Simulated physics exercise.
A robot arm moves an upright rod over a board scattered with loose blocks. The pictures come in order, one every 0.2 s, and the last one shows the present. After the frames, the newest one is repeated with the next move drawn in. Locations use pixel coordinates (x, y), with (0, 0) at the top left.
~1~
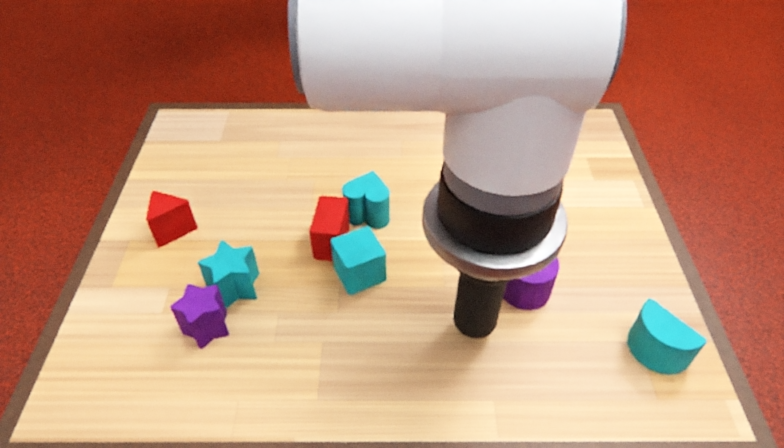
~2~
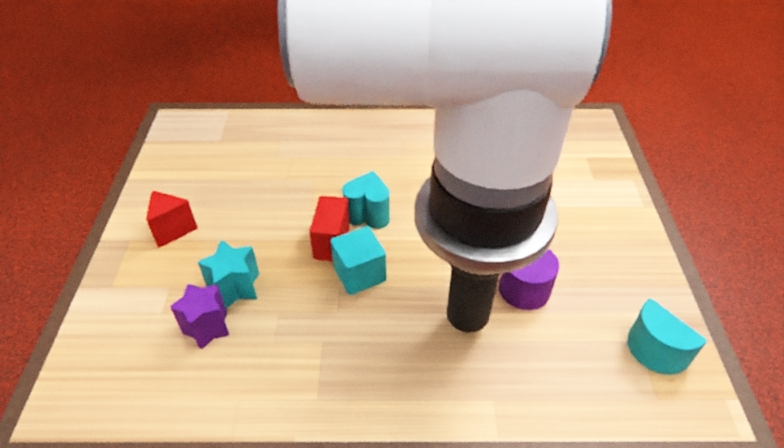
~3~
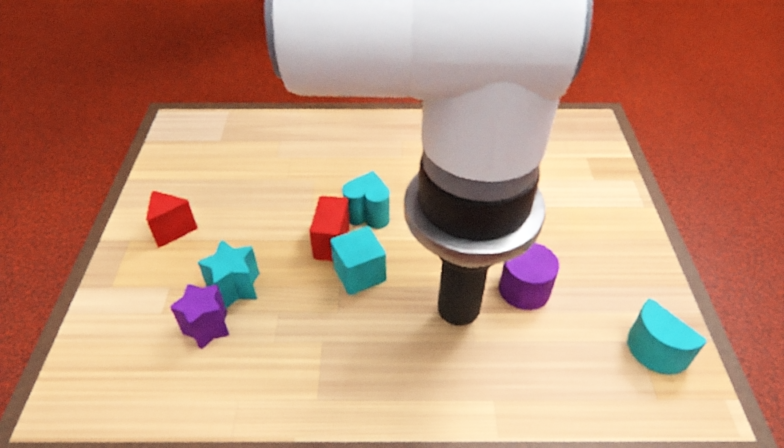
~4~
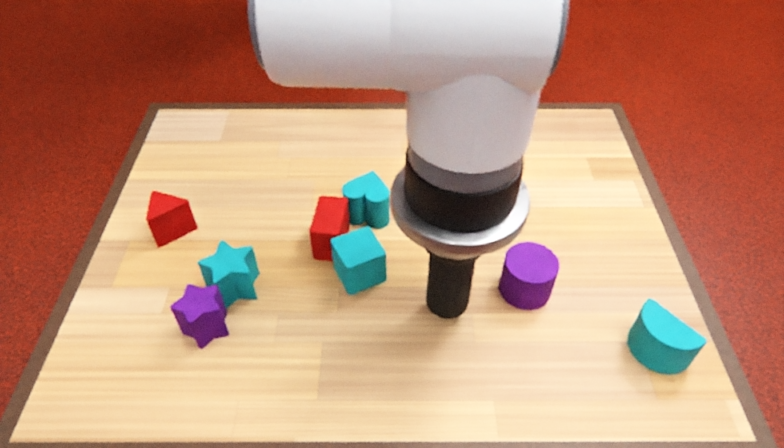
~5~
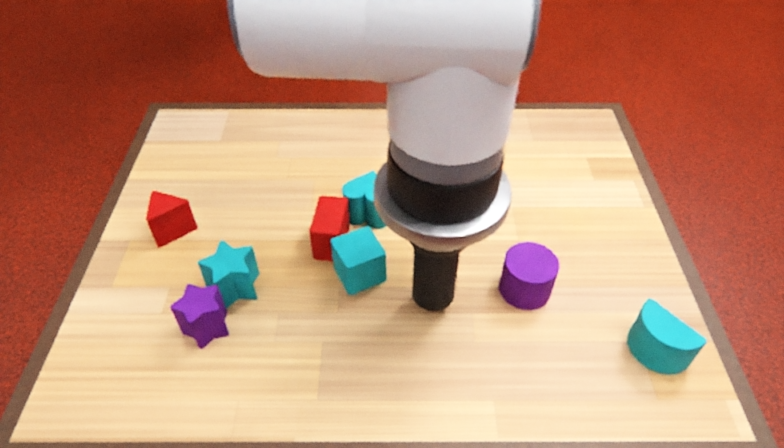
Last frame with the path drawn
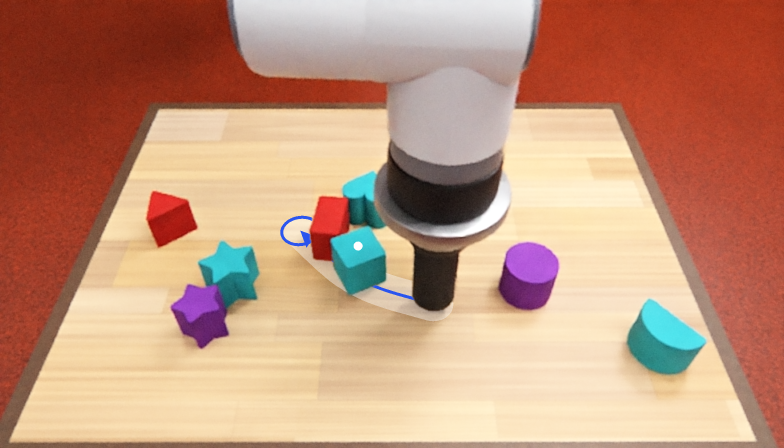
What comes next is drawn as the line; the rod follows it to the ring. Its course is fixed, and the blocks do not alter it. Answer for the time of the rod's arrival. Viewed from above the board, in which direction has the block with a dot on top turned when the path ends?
Viewed from overhead, the block with a dot on top winds up turned anticlockwise.
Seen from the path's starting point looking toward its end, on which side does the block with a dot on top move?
The left-hand side.
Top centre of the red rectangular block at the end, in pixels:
It ends at (287, 180).
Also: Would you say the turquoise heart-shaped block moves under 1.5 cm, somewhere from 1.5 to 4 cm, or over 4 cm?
My estimate: Under 1.5 cm.
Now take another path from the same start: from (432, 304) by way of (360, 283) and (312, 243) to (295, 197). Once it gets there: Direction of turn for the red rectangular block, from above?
Direction: Clockwise.
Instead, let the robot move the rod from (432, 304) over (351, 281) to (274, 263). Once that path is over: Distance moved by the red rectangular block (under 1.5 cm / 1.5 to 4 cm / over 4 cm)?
More than 4 cm.
The drawn path runs from (432, 304) via (377, 287) and (334, 261), ending at (300, 231); the dot is on the turquoise square.
The first path, step by step. One third of the way, rod at (376, 278); red rectangular block at (323, 211), turned 20° clockwise; turquoise square at (340, 241), turned 15° anticlockwise.
Two thirds of the way, rod at (332, 251); red rectangular block at (294, 191), turned 90° clockwise; turquoise square at (294, 220), turned 35° anticlockwise.
At the end, rod at (299, 221); red rectangular block at (287, 180), turned 80° clockwise; turquoise square at (256, 205), turned 65° anticlockwise; turquoise heart-shaped block not moved.
